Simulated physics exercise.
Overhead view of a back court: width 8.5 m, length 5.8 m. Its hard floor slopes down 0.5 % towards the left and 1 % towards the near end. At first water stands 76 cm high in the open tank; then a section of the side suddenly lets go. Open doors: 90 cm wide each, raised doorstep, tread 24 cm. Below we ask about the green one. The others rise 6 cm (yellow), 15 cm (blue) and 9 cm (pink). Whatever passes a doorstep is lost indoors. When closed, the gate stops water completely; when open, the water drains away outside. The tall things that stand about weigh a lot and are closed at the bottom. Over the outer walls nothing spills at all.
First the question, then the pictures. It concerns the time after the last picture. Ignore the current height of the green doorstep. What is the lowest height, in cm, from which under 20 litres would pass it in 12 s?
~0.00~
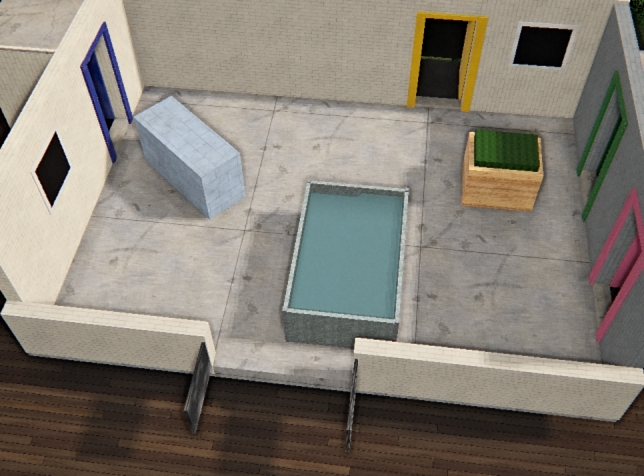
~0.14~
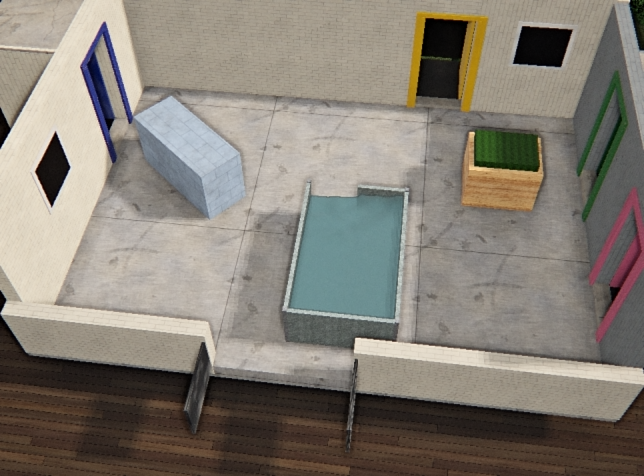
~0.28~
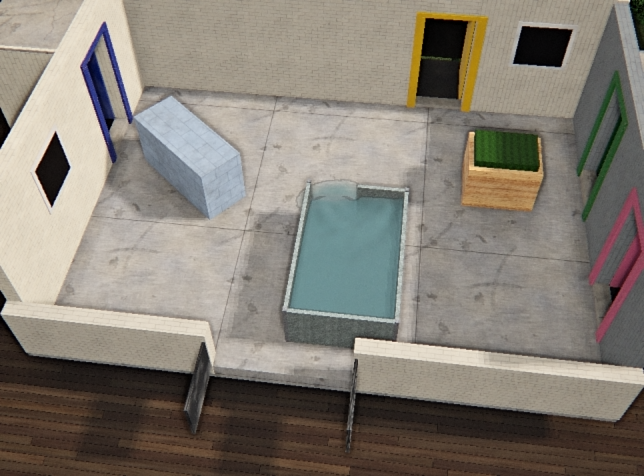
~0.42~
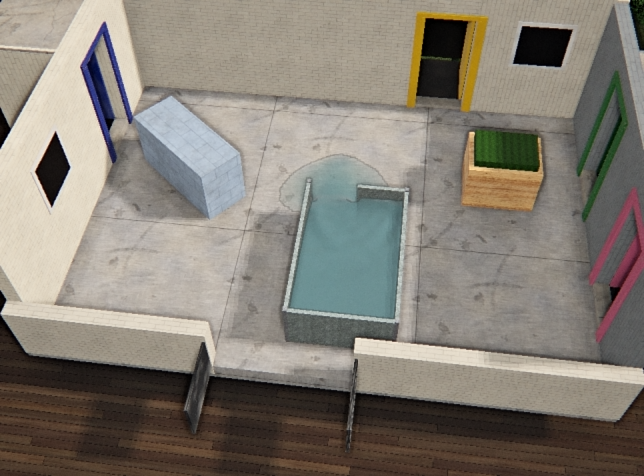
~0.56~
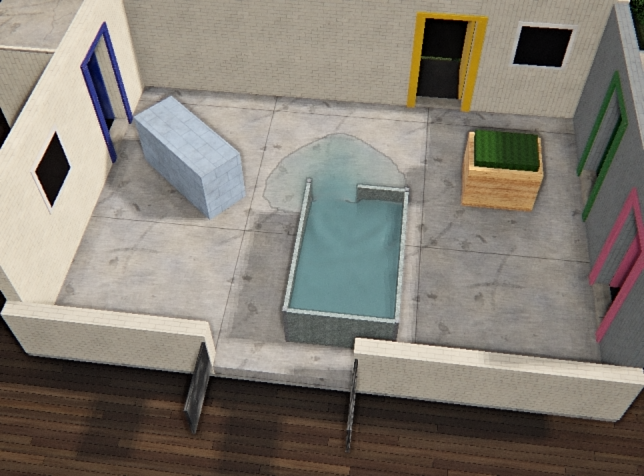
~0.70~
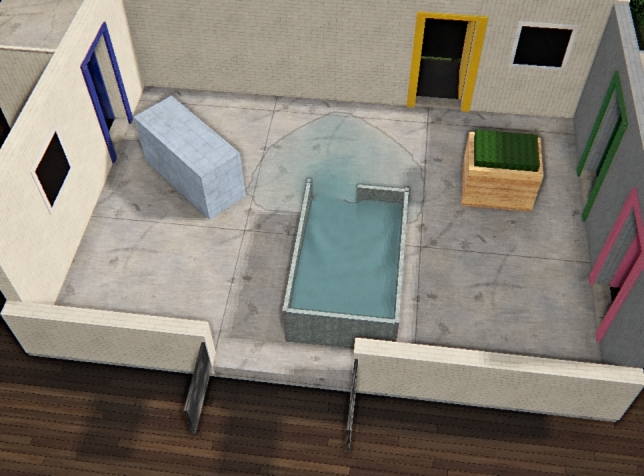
5.5 cm.
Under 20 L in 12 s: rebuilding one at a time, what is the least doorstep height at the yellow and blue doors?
About 10.5 cm at yellow and 13.5 cm at blue.
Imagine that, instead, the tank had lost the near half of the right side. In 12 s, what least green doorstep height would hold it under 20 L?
Roughly 8.0 cm.
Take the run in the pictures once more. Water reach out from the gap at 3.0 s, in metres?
5.2 m.
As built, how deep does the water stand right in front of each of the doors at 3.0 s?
Depths in cm - green: 0, yellow: 13, blue: 8, pink: 0.
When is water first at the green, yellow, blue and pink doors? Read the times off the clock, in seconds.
Arrives: Green 3.6 s / yellow 1.3 s / blue 2.8 s / pink 5.0 s.
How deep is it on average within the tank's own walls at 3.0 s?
Average depth: Approx. 40 cm.
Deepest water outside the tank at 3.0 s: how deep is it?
31 cm.
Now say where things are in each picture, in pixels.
The first frame shows still water, 76 cm deep, in the open tank at (350, 249); the green door at (599, 155) is dry.
In the second frame, the gap is on the far side, the front 0.3 m out at a hidden place; the back of the open tank holds 76 cm.
In the third frame, water pours out on the far side and has run 0.8 m, to (336, 183); about 10 cm deep outside, 76 cm at the back.
In the fourth frame, water pours out on the far side and has run 1.4 m, to (333, 158); about 7 cm deep outside, 76 cm at the back.
In the fifth frame, the front is at (340, 136), 2.0 m from the gap on the far side; 3.3 m2 of floor is wet, 76 cm left at the back.
In the sixth frame, the front is at (334, 116), 2.5 m from the gap on the far side; 5.1 m2 of floor is wet, 75 cm left at the back; the green door at (599, 155), 4.4 m from the gap, is still 2.9 m from the nearest water.
After 1.4 s water covers 25 % of the floor, deepest (34 cm) near (332, 206); it has not reached the green door.
After 3.0 s water covers 35 % of the floor, deepest (31 cm) near (149, 99); it has not reached the green door.
After 12.0 s water covers 95 % of the floor, deepest (10 cm) near (441, 376); 5 cm at the green door, 0 litres in over its 19 cm doorstep.
At the green door as built, the water arrived by 3.6 s and peaked near 10 cm at 4.6 s.
Run again over the same 12 s with other heights there, 32 litres in over 4.5 cm, 15 litres over 6 cm. The limit of 20 litres is kept from about 5.5 cm up.
